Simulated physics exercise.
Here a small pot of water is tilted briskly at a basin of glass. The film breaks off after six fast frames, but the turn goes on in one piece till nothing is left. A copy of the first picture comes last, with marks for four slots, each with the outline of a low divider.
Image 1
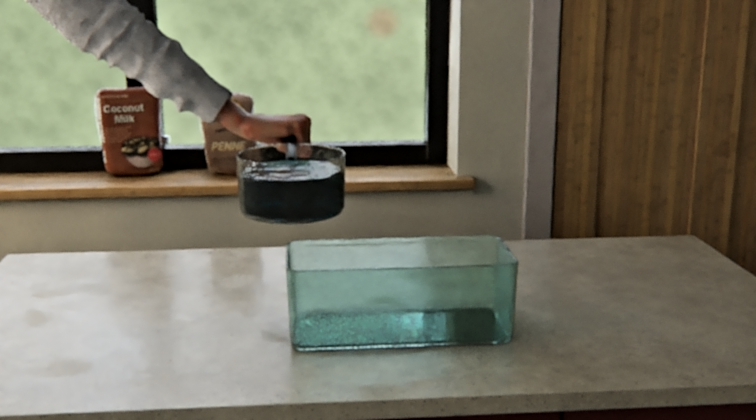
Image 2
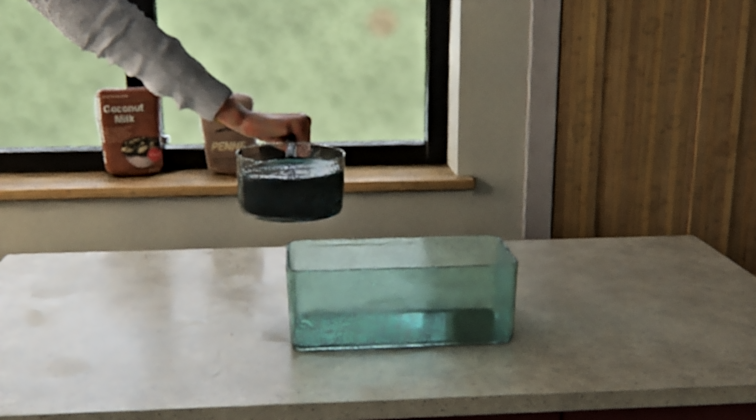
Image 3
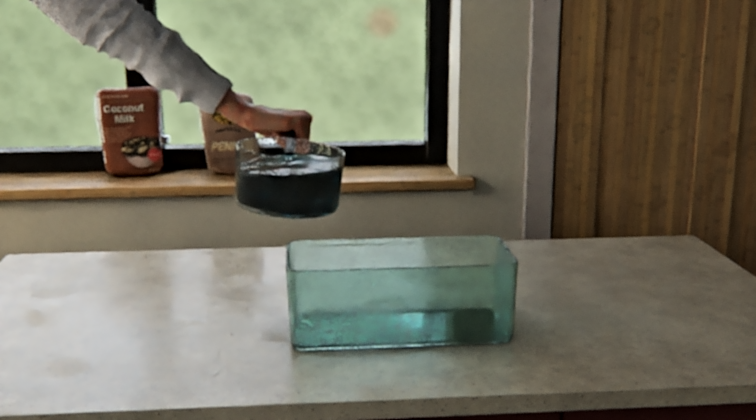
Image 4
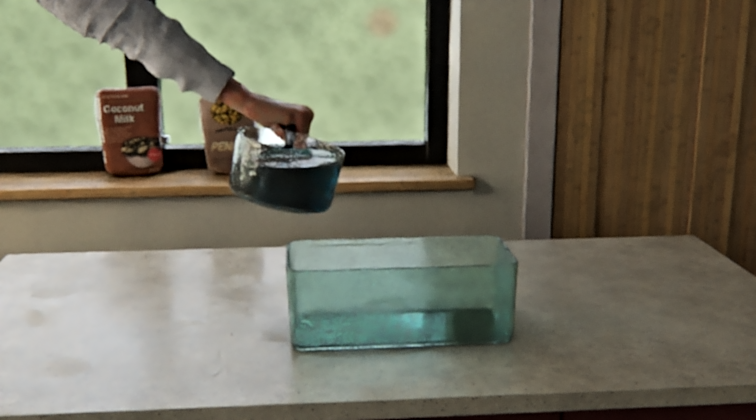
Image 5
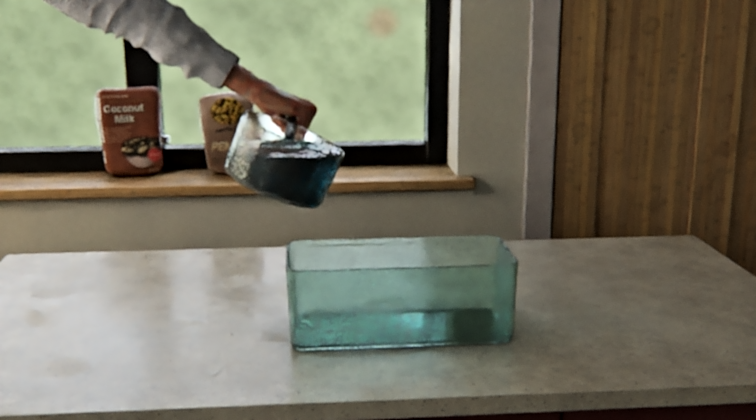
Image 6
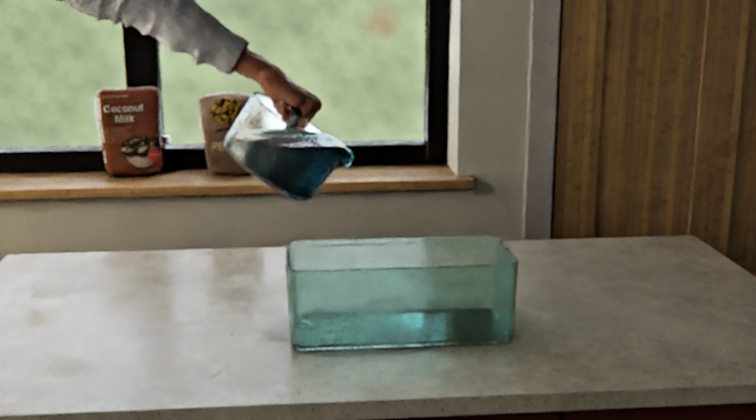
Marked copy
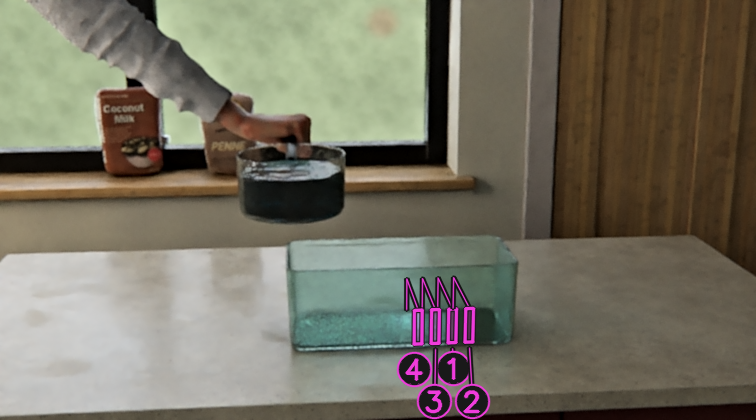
In a kitchen seen from straight ahead and slightly above, a pale countertop stands before a window with a dark frame, with brown wood panelling at the right. A clear, green-tinted glass basin sits on the counter, and two packages stand on the wooden sill. From the upper left, a grey-sleeved arm holds a glass pot of dark blue-green water, then tilts it steadily rightward until water reaches over its lip, while the camera stays still.
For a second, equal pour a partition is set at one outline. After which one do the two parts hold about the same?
Take 3.
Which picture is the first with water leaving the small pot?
Picture 6.
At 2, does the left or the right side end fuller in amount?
More ends on the left.
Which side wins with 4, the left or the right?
More ends on the right.
On the marked copy, 1 at (452, 348); 2 at (469, 347); 3 at (435, 349); 4 at (418, 349).
With 1, about 83 % ends left of the wall and 14 % right of it; 3 % is lost outside.
With 2, about 93 % ends left of the wall and 4 % right of it; 3 % is lost outside.
With 3, about 49 % ends left of the wall and 50 % right of it.
With 4, about 15 % ends left of the wall and 83 % right of it.
